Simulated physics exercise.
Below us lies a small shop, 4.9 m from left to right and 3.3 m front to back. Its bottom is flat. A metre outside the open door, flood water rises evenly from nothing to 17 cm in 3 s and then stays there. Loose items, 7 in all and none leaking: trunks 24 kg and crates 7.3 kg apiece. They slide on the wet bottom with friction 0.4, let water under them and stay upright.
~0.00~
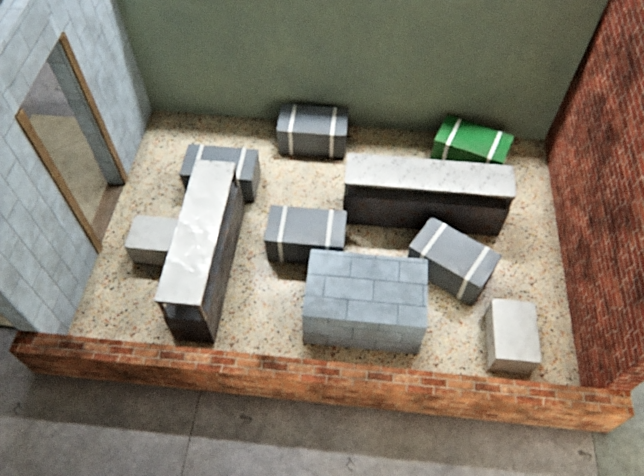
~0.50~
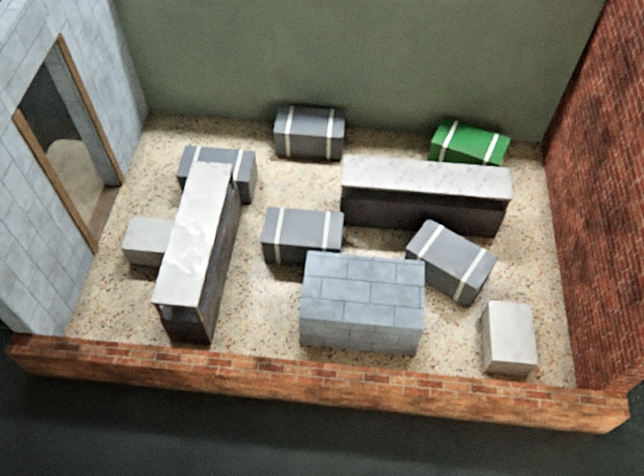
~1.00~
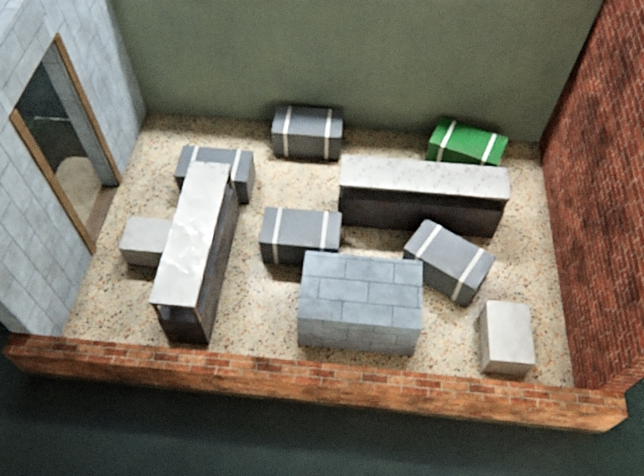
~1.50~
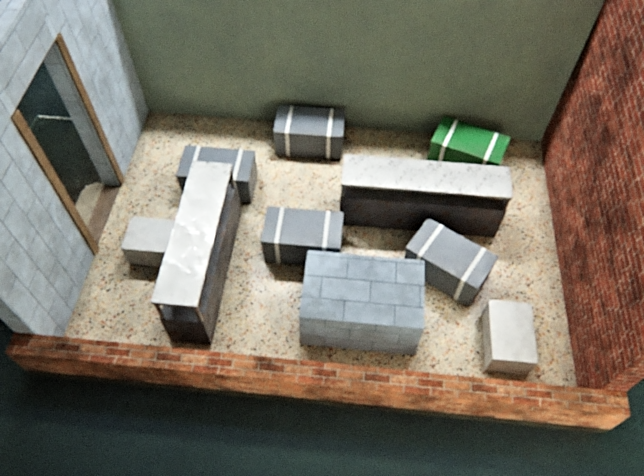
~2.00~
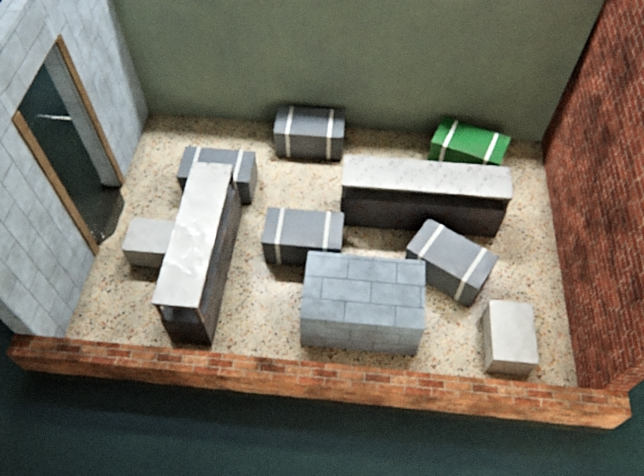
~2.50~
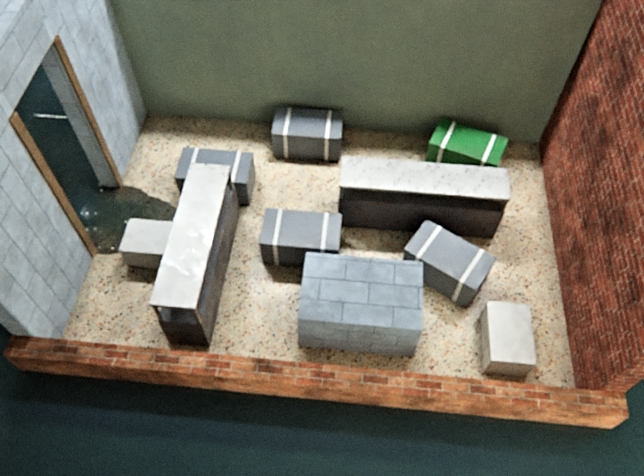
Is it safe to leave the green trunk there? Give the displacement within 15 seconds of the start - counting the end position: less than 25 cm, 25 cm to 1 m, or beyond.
Green trunk is nudged along.
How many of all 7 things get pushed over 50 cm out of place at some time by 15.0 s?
I count 5.
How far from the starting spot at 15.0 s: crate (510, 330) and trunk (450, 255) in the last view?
In that order: 40 cm, 20 cm.
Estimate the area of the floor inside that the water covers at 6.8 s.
About 8.5 m2.
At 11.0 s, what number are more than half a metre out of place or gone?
By then 3.
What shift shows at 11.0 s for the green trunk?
About 0 cm.
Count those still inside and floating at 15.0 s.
6 of them.
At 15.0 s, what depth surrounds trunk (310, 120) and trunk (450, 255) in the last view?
Roughly 13 and 7 cm.
After 3.5 s the green trunk is near (469, 141), 0.0 m from its start, aground; 0 afloat.
After 6.8 s the green trunk is near (469, 141), 0.0 m from its start, aground; 1 afloat.
After 11.0 s the green trunk is near (469, 141), 0.0 m from its start, aground; 3 afloat.
After 15.0 s the green trunk is near (521, 156), 0.6 m from its start, afloat; 6 afloat.
